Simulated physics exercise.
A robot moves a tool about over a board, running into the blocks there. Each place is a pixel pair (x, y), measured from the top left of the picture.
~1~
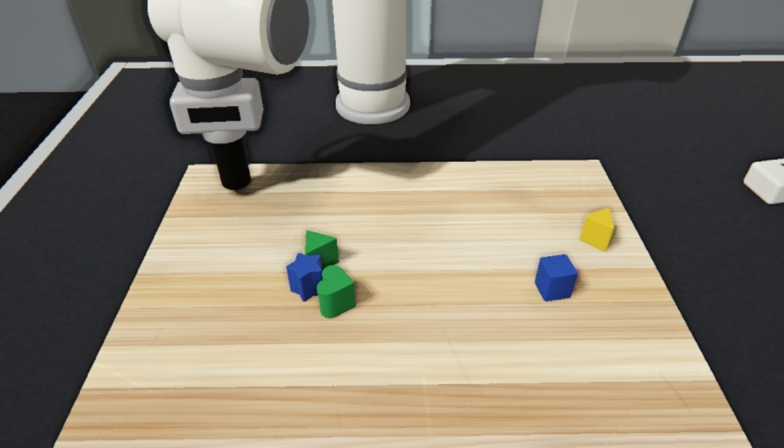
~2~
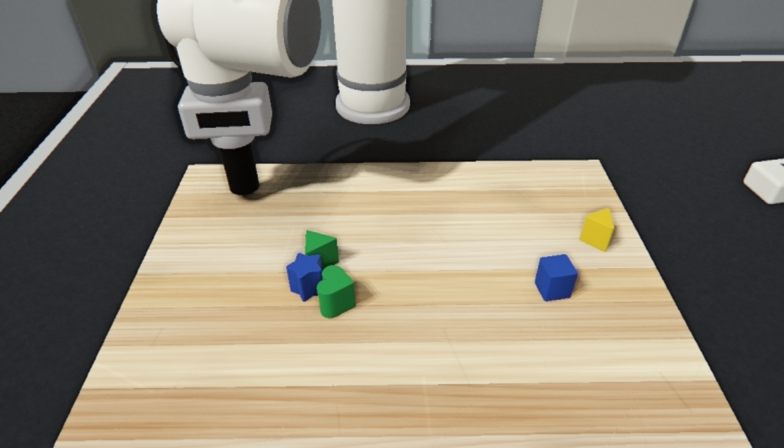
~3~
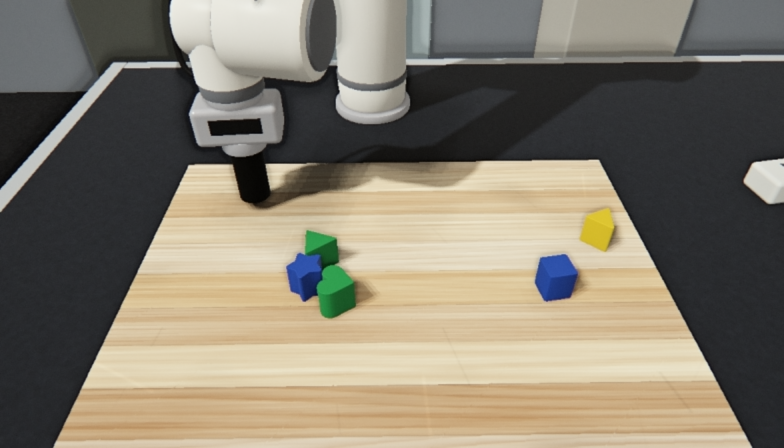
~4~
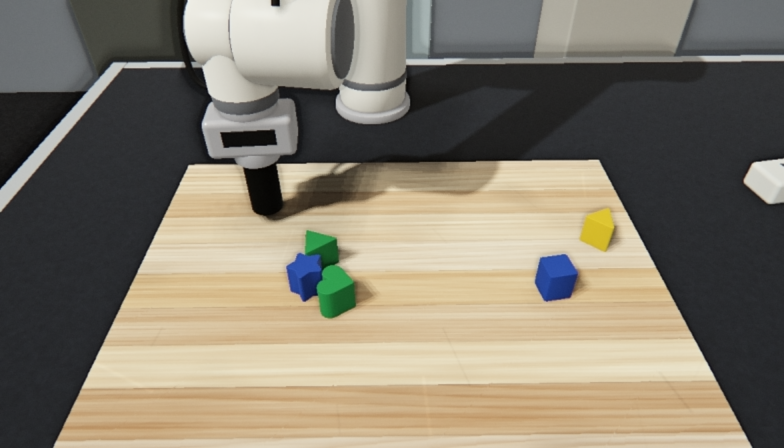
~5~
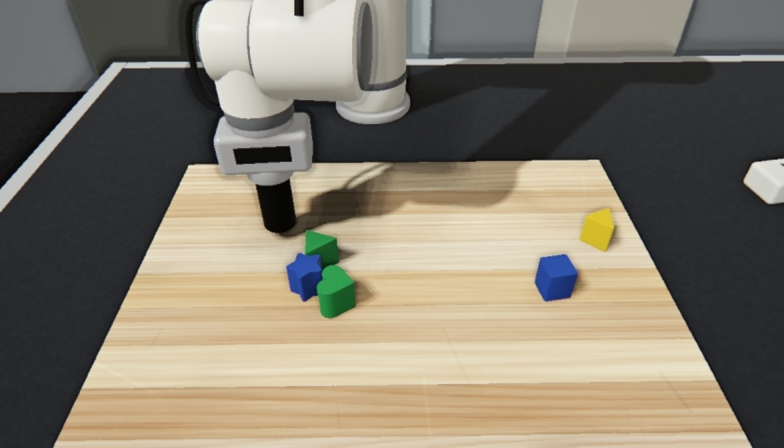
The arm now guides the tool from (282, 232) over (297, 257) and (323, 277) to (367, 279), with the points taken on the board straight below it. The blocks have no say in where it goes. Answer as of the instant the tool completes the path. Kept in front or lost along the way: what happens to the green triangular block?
The tool still drives it.
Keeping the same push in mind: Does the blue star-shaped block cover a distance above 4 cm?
In short: No.
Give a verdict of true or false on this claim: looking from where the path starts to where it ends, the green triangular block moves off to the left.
This is true.
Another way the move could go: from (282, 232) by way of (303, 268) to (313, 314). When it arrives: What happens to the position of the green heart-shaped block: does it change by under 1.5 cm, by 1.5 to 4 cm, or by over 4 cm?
Between 1.5 and 4 cm.
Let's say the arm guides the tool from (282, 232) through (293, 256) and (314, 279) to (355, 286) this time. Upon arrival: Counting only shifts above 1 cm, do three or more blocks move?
It seems so.
The first path, step by step. One third of the way, tool (295, 248); green triangular block (319, 241).
Two thirds of the way, tool (323, 268); blue star-shaped block (314, 280), turned 40° clockwise; green triangular block (351, 253); green heart-shaped block (345, 292), turned 15° anticlockwise.
At the end, tool (366, 270); blue star-shaped block (315, 281), turned 50° clockwise; green triangular block (395, 258), turned 15° clockwise; green heart-shaped block (347, 294), turned 20° anticlockwise.
